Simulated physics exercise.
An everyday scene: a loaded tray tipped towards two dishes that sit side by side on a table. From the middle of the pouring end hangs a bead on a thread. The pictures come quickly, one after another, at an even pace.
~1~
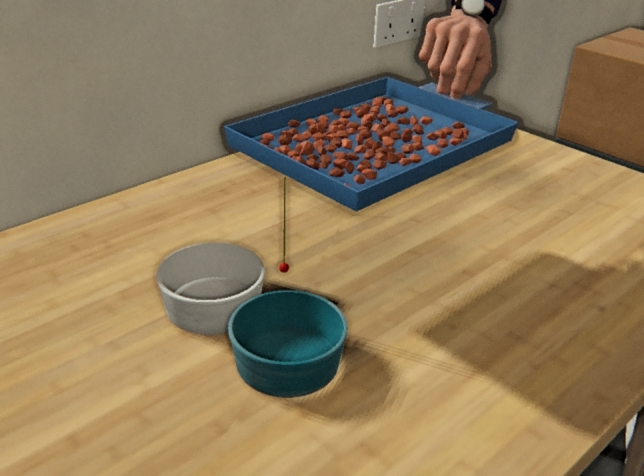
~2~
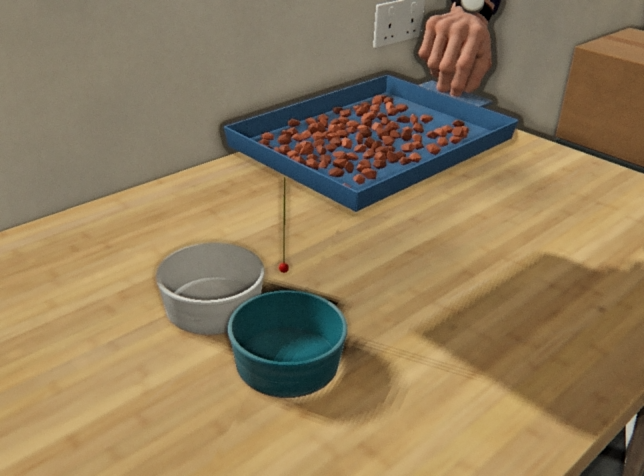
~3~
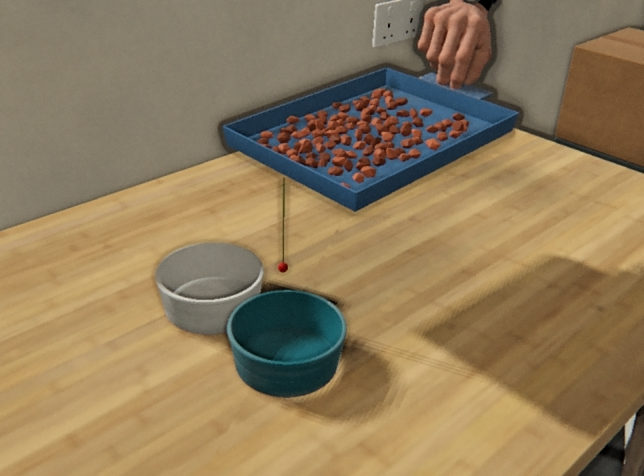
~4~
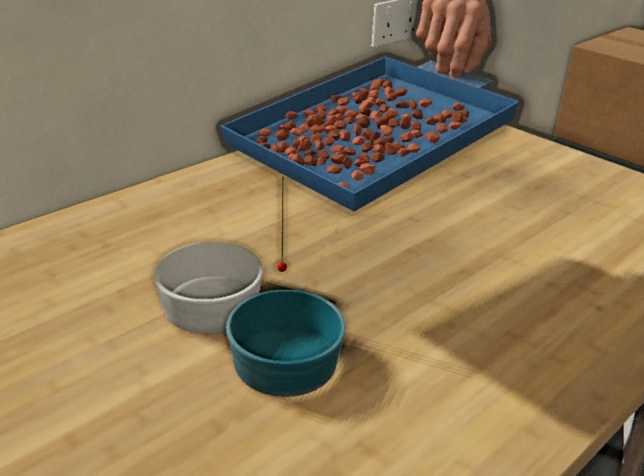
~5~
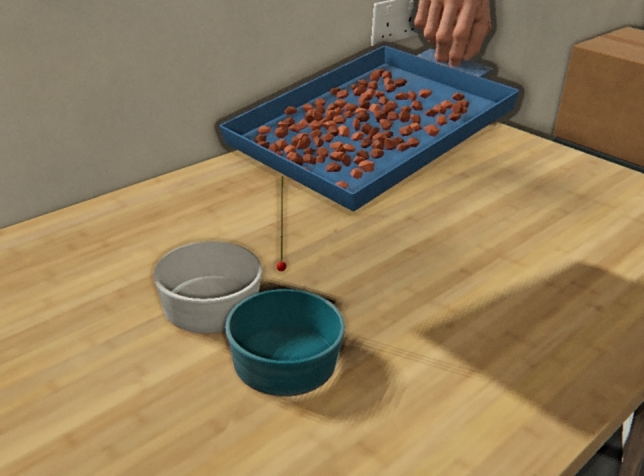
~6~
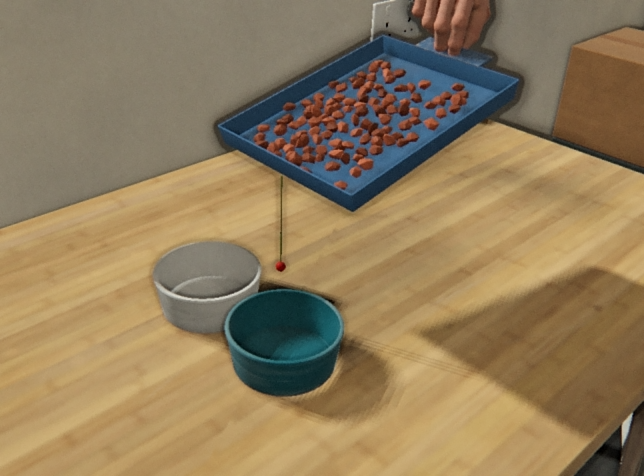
The video shows a hand holding a blue tray of reddish-brown bits above a grey dish and a teal dish on a wooden table, gradually tilting it slightly towards them while a red bead hangs below on a thread.
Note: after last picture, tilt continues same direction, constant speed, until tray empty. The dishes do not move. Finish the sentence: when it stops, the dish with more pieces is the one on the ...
Right.
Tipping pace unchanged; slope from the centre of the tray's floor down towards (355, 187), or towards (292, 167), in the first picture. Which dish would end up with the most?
The rightmost dish, then the leftmost dish.
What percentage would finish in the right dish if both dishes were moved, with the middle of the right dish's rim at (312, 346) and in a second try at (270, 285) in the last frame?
It would be near 30 per cent first and near 30 per cent second.
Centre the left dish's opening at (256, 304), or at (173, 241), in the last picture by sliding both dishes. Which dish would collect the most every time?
The left-placed dish first, the right-placed dish second.
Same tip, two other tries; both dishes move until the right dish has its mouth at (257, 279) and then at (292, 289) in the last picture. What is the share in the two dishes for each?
Roughly 30% on the first try and 20% on the second.
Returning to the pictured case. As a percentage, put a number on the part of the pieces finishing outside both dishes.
That comes to some 20 per cent.
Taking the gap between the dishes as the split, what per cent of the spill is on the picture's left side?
About 90 per cent.
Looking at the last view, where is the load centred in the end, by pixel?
I'd mark it at roughly (259, 348).
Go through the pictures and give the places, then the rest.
Corners of the pouring end at (229, 127) and (358, 190), level; middle of the load at (360, 140), bits of crushed brick; left dish at (169, 305); right dish at (244, 365); bead on its thread at (284, 268), in the first frame.
Corners of the pouring end at (228, 127) and (357, 190), level; middle of the load at (360, 139), in the second frame.
Corners of the pouring end at (227, 126) and (356, 190), tipped barely, level across its low end; middle of the load at (359, 135), in the third frame.
Corners of the pouring end at (225, 126) and (354, 191), tipped a little, level across its low end; middle of the load at (358, 130), in the fourth frame.
Corners of the pouring end at (224, 125) and (353, 191), tipped a little, level across its low end; middle of the load at (357, 125), in the fifth frame.
Corners of the pouring end at (222, 125) and (351, 192), tipped a little, level across its low end; middle of the load at (356, 120); left dish at (165, 304); right dish at (240, 364), in the sixth frame.
Soon after the last picture, tray tipped steeply; all on the tray.
A little later, tray tipped right over; about half on the tray; a small part in the right dish; a small part in the left dish; a stray few outside both; about a quarter in the air.
Later still, tray tipped past a quarter turn; about half in the right dish; about a quarter in the left dish; a small part outside both.
At rest, tray tipped past a quarter turn; about half in the right dish; about a quarter in the left dish; a small part outside both.
